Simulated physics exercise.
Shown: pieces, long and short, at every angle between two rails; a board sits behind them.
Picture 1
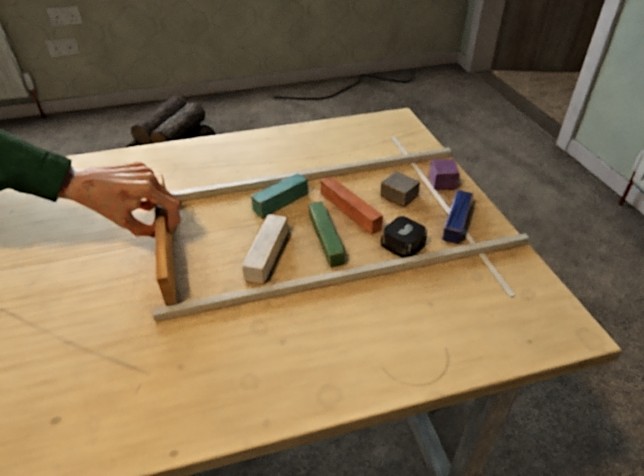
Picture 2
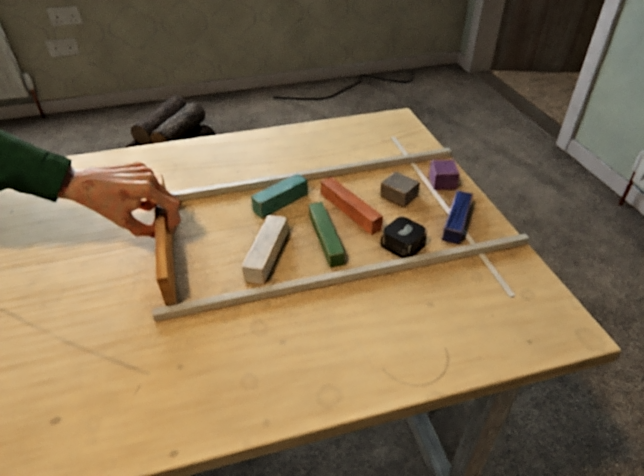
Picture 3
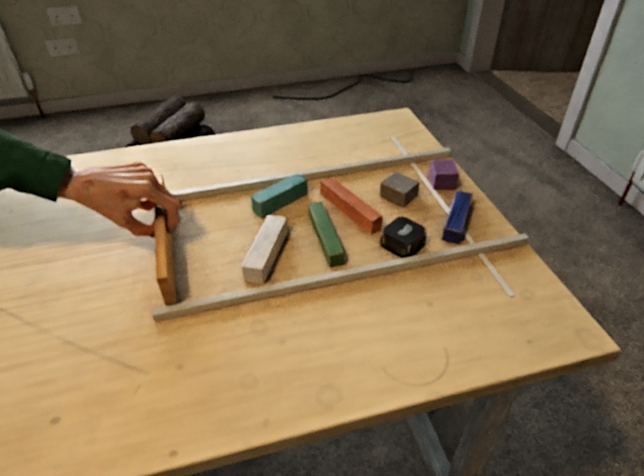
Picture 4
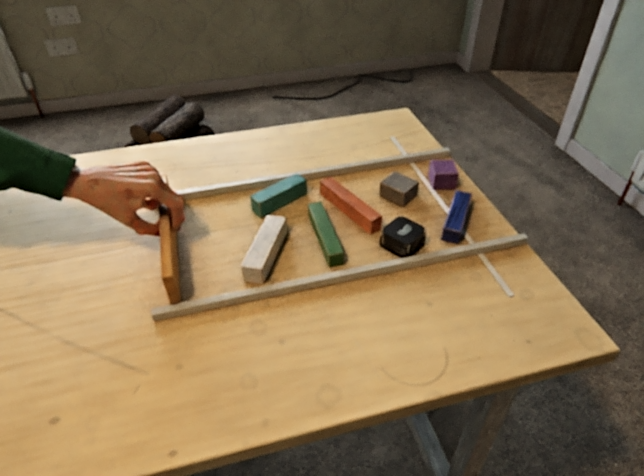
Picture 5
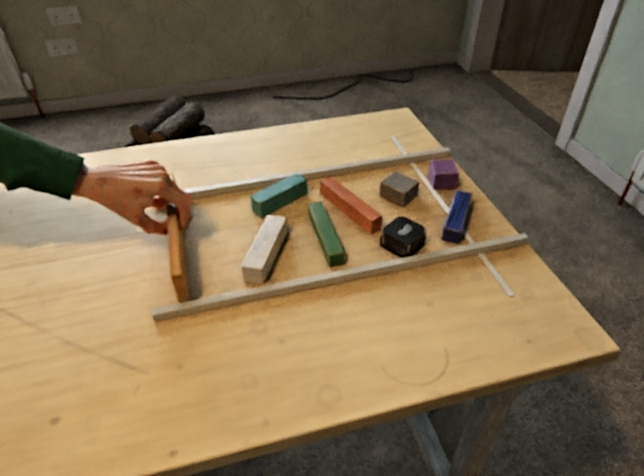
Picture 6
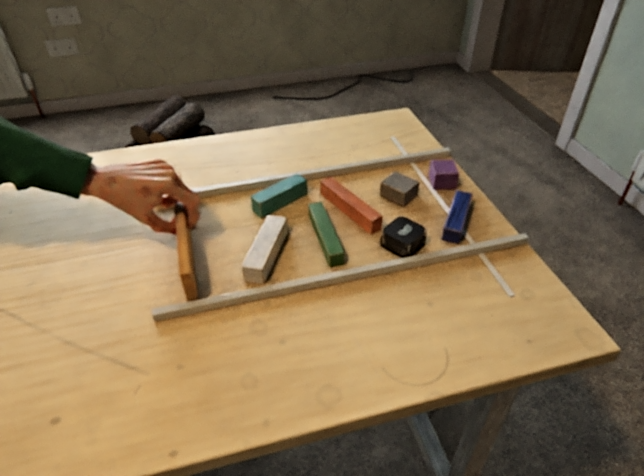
At first, a hand in a green sleeve holds an upright wooden board at the left end of two rails on a table, with colored blocks and a black case lying between them. The hand then slides the board slightly to the right, while the scattered pieces stay still.
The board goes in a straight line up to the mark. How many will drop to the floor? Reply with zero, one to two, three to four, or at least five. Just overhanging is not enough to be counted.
It comes to three to four.
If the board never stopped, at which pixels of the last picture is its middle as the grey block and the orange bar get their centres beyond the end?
Near (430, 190) in the first case, near (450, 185) in the other.
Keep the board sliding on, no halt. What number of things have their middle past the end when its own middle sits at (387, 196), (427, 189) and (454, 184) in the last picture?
0, 2 and 5.
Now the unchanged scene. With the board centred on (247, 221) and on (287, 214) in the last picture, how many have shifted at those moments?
Moved so far: 1, later 2.
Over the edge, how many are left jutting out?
In total, 2 of them.
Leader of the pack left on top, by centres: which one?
It's the black case.
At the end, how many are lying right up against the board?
Count: 2.
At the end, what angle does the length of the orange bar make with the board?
It is near 0° out of line.
Soon after, none off yet; purple block at rest near (443, 174); blue stick at rest near (458, 216); grey block at rest near (399, 189).
Then, none off yet; purple block at rest near (443, 174); blue stick moving near (465, 216); grey block moved about its own width near (421, 187).
At rest, the number that fall off is three or four; fallen, grey block, blue stick and purple block.
